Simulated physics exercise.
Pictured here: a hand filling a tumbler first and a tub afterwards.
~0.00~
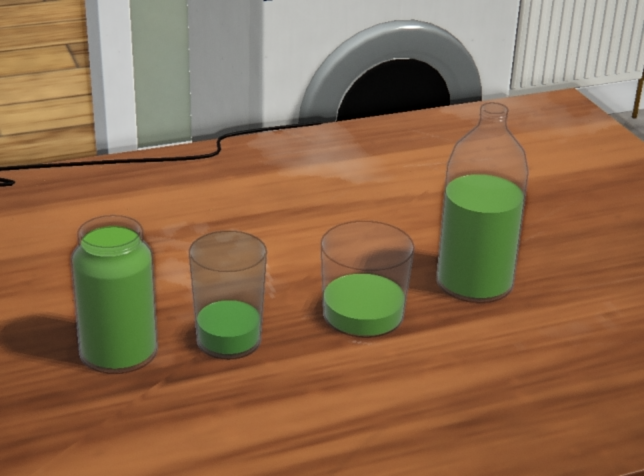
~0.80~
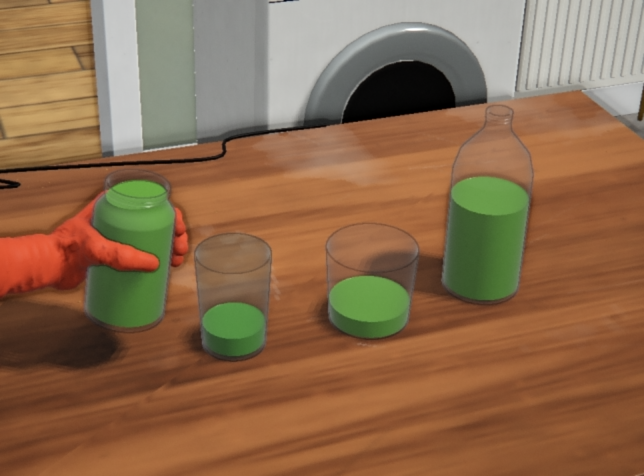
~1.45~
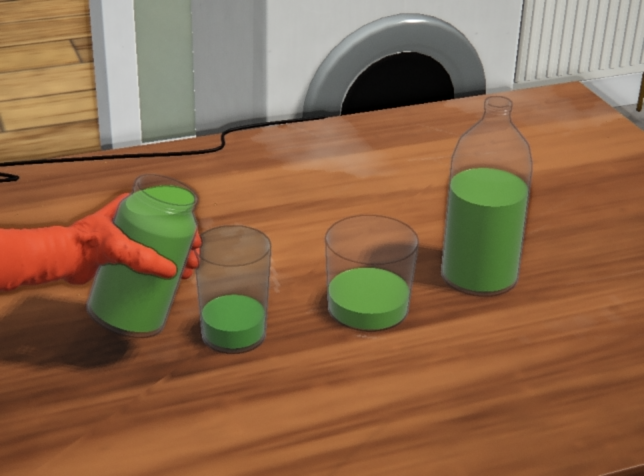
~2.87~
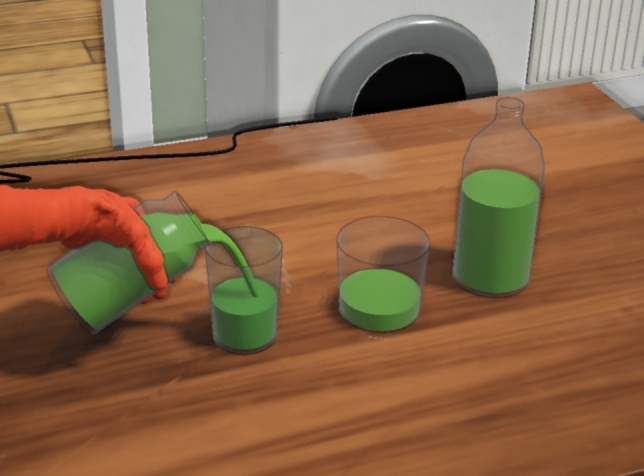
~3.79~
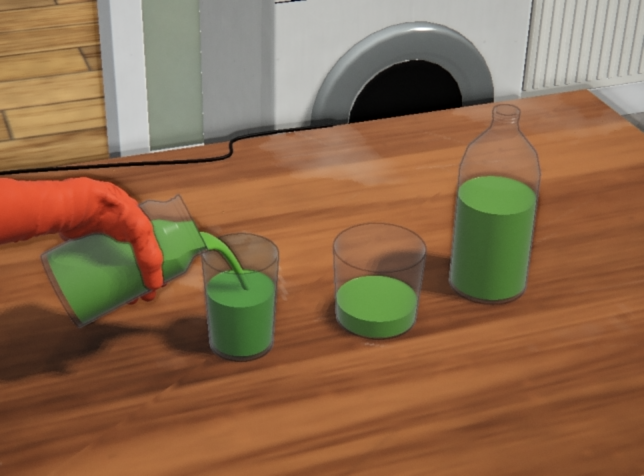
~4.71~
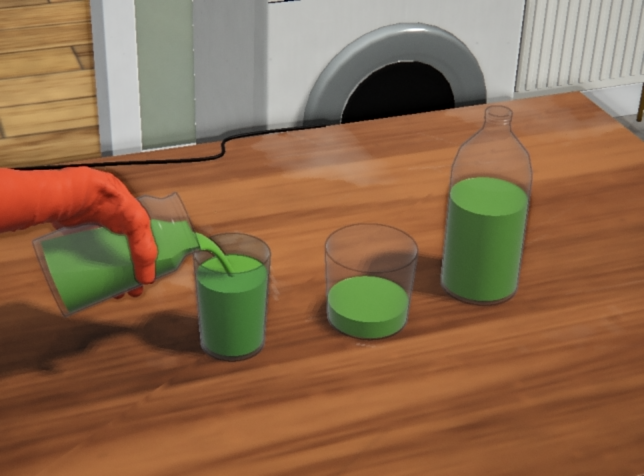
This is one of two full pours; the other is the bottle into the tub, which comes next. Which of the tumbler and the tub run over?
I reckon the tumbler lacks the space; I reckon the tub lacks the space.
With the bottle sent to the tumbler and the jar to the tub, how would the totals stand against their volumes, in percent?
Some 170 per cent for the first and some 120 per cent for the second.
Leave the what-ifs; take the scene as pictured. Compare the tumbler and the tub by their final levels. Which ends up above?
That's the tumbler on the left.
By 6.8 s, the tumbler is full to the brim with a puddle round it.
By 22.0 s, the tumbler is full to the brim with a puddle round it; the tub is full to the brim with a puddle round it.
